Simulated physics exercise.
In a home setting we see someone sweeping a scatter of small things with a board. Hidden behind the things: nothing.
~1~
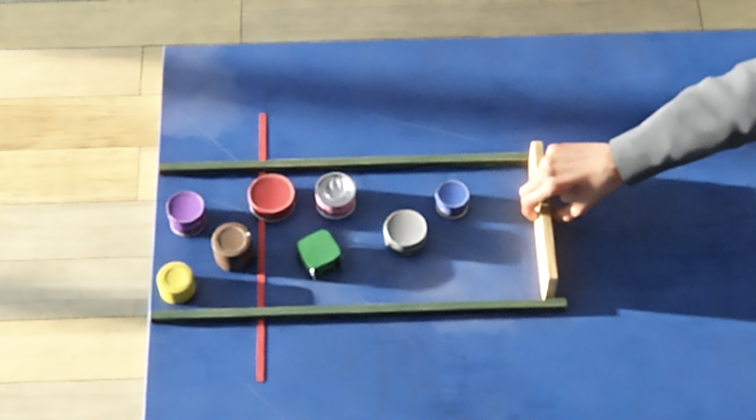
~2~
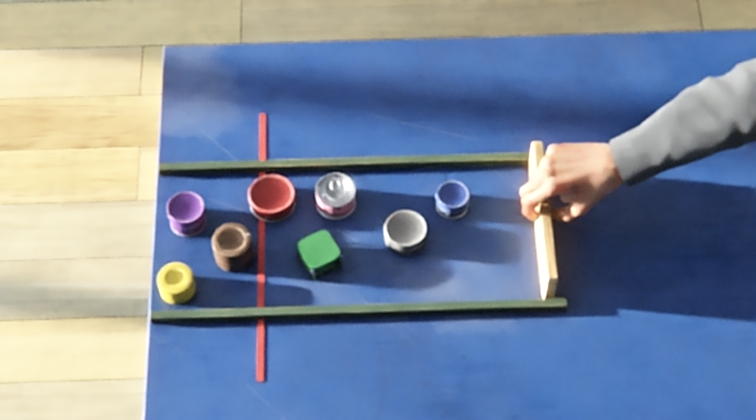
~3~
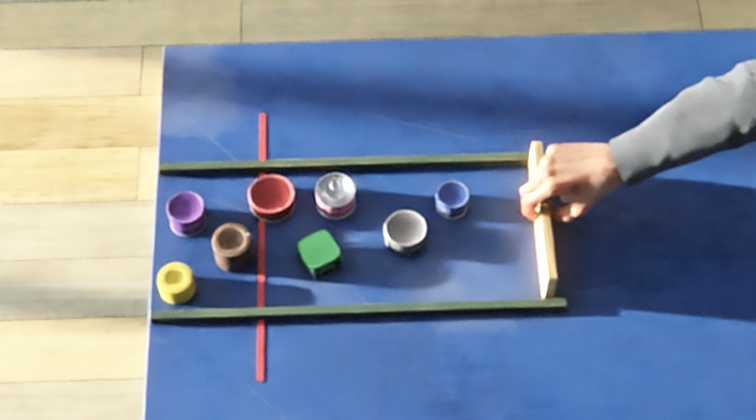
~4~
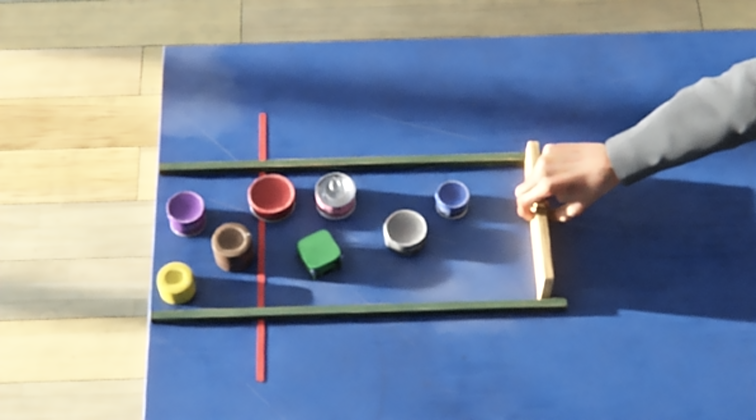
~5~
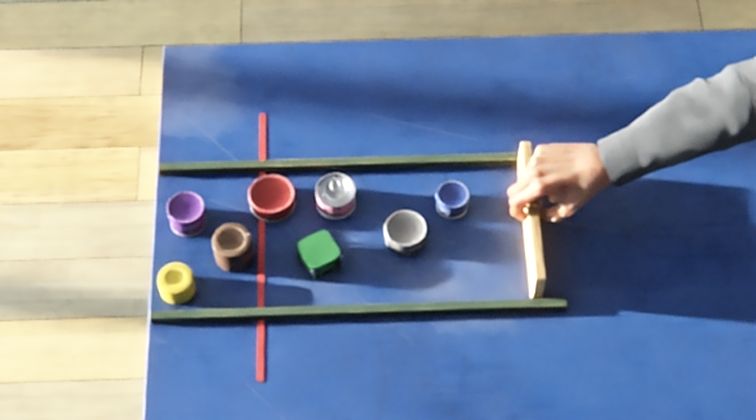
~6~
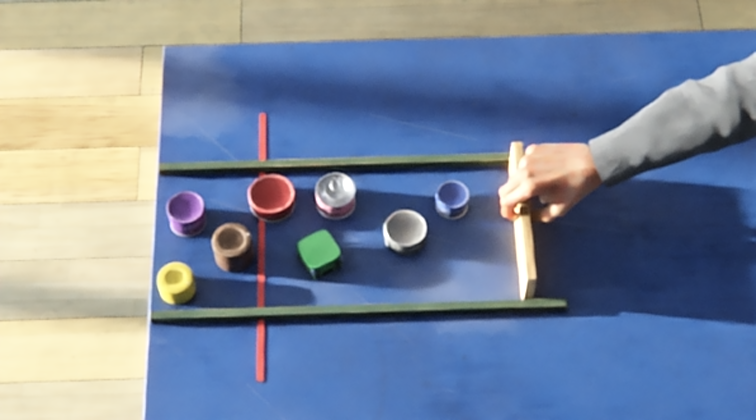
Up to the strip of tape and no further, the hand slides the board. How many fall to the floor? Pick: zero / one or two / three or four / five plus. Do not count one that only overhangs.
That comes to zero.
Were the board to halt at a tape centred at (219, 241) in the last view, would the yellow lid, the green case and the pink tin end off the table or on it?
For the yellow lid: It stays. For the green case: It stays. For the pink tin: It stays.
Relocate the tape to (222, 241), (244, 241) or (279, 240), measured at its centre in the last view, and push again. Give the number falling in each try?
Floor tally per try: 1 / 0 / 0.
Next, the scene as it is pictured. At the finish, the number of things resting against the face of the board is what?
That number would be 3.
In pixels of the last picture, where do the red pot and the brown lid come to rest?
Around (176, 189), then around (204, 253).
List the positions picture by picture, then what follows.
In the first frame, yellow lid (177, 283); purple pot (187, 214); brown lid (233, 248); board (543, 220); tape (262, 240).
In the second frame, purple pot (187, 214); pink tin (336, 197).
In the third frame, brown lid (233, 248); green case (319, 255).
In the fourth frame, yellow lid (177, 284); board (539, 220).
In the fifth frame, purple pot (187, 214); red pot (272, 199).
In the sixth frame, yellow lid (177, 284); purple pot (187, 214); brown lid (233, 248); board (523, 220); tape (262, 240).
Soon after, none off yet; yellow lid at rest near (177, 284); purple pot at rest near (187, 214); brown lid at rest near (233, 248).
At rest, the number that fall off is zero.
